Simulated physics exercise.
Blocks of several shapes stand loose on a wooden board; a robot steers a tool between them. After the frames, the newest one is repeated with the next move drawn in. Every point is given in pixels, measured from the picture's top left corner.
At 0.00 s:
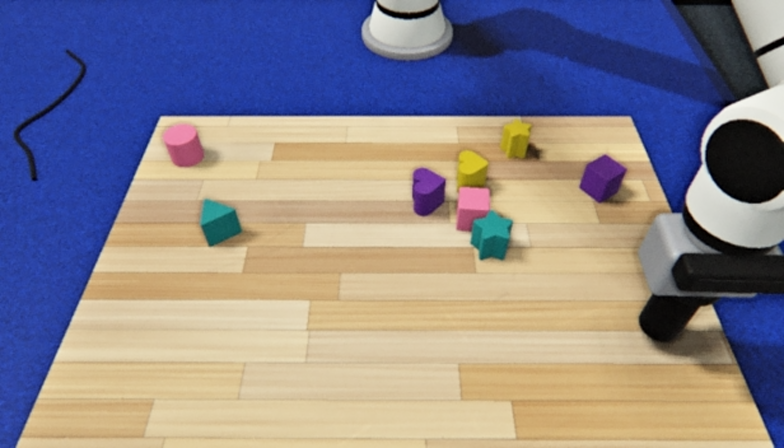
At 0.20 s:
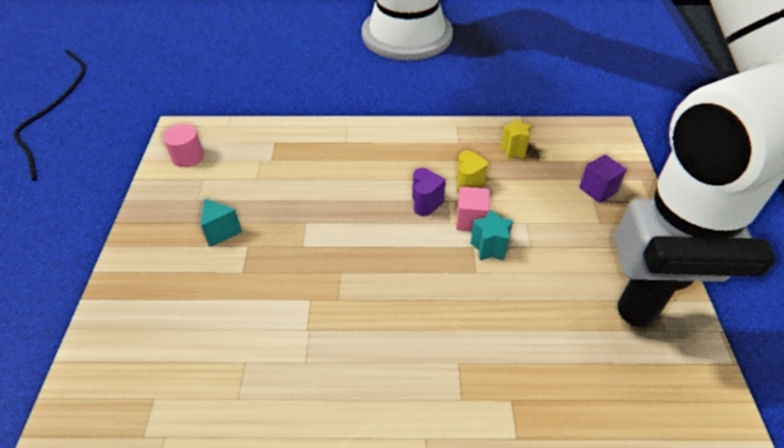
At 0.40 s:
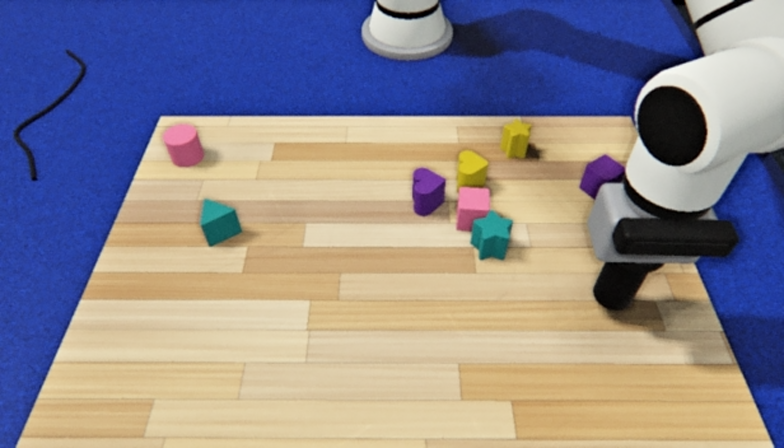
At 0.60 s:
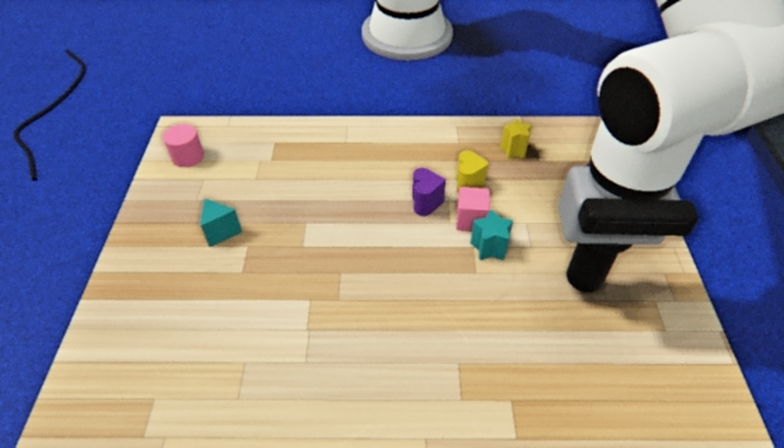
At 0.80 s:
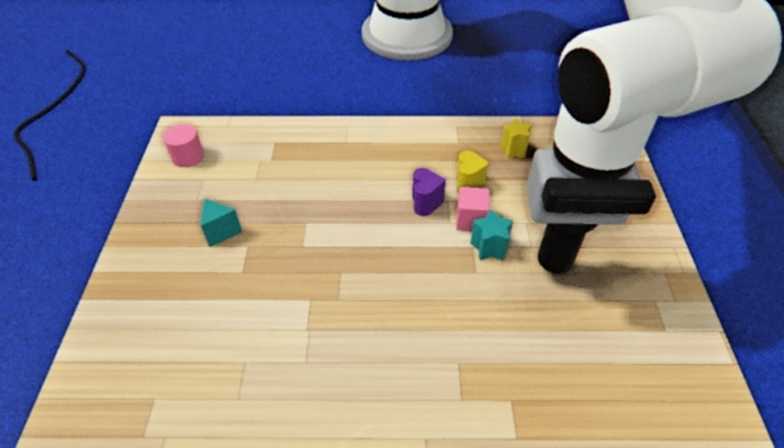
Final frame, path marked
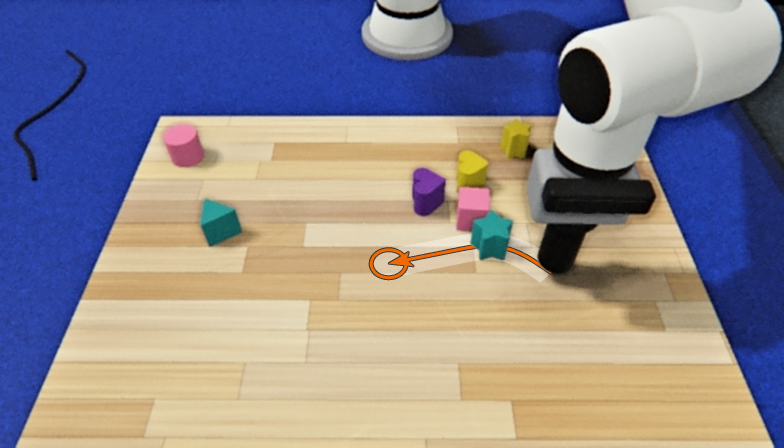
On a wooden board, a robot arm moves its black tool left past still, colored blocks.
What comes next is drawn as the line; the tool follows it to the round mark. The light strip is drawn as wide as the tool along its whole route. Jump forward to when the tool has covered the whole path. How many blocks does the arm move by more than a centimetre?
There will be two blocks displaced.
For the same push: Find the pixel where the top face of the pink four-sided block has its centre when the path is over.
Its top middle will sit at (456, 189).
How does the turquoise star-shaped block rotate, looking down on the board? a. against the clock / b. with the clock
It's b.
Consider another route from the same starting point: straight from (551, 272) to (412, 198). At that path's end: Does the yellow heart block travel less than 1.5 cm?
Short answer: Yes.
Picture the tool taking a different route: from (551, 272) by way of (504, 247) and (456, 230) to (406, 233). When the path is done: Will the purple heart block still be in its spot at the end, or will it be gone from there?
From what I can tell, it won't keep its place.
The drawn path runs from (551, 272) through (499, 247) and (444, 252) to (389, 263).
What follows on the original path. One third of the way, tool (501, 235); pink four-sided block (461, 190), turned 35° clockwise; turquoise star-shaped block (471, 219).
Two thirds of the way, tool (445, 241); purple heart block (426, 178); pink four-sided block (456, 189), turned 55° clockwise; turquoise star-shaped block (415, 220).
At the end, tool (389, 252); purple heart block (426, 178); yellow heart block not moved; pink four-sided block (456, 189), turned 55° clockwise; turquoise star-shaped block (383, 217), turned 60° clockwise.
